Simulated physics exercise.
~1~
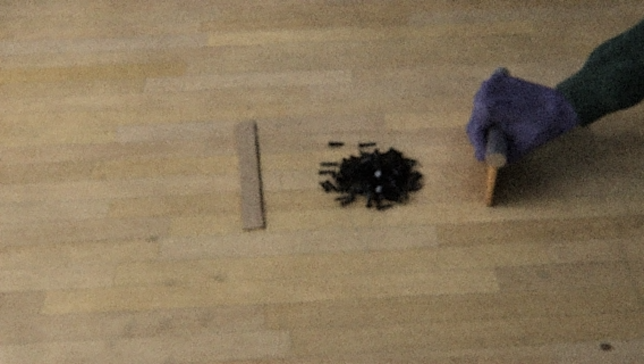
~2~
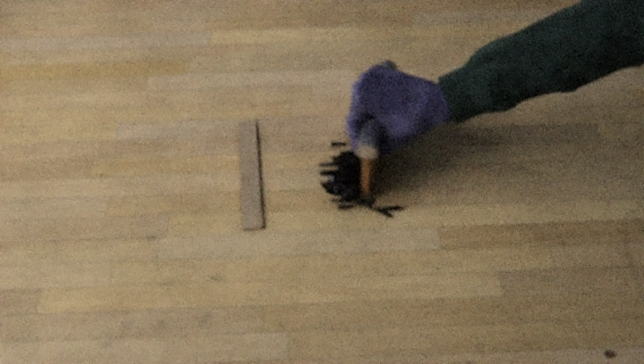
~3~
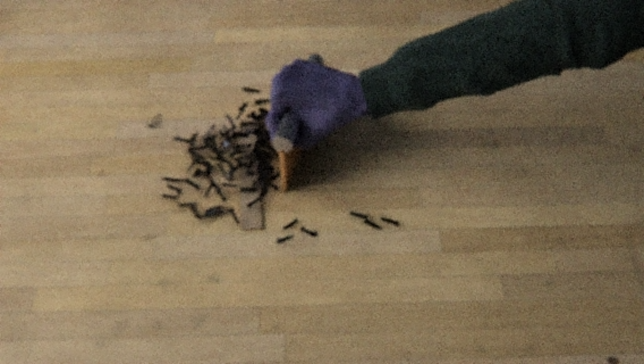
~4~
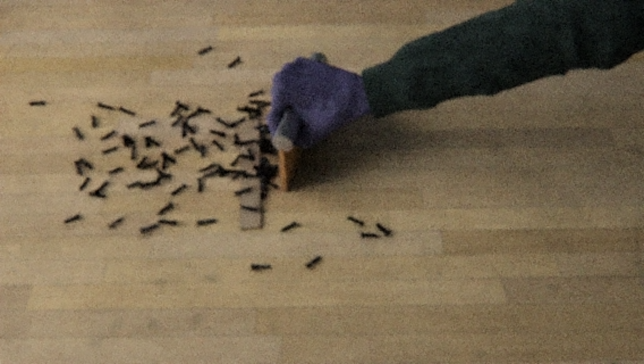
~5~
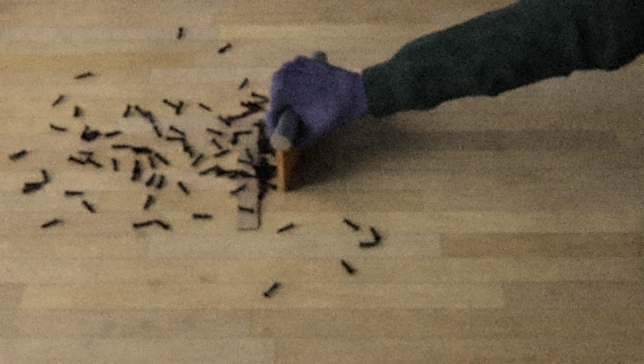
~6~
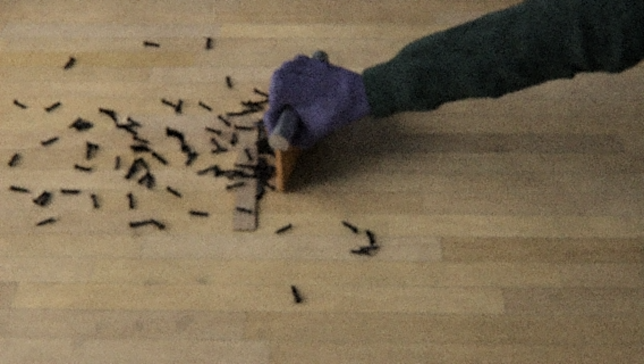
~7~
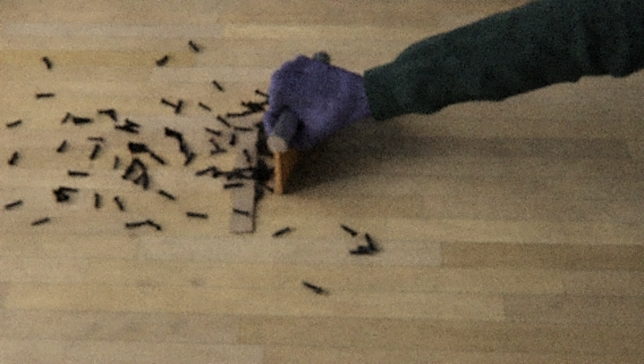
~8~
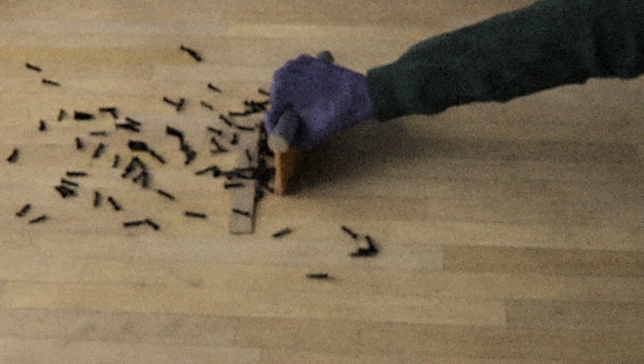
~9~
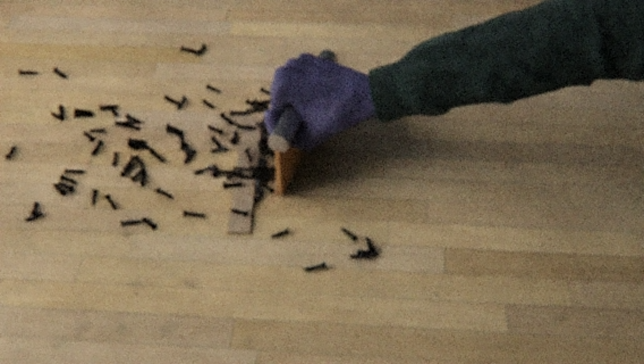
A purple-gloved hand swept a small upright scraper left across a wooden surface into a pile of black screws, scattering them over and past a thin flat strip, then held still at the strip while the last few rolled to rest.
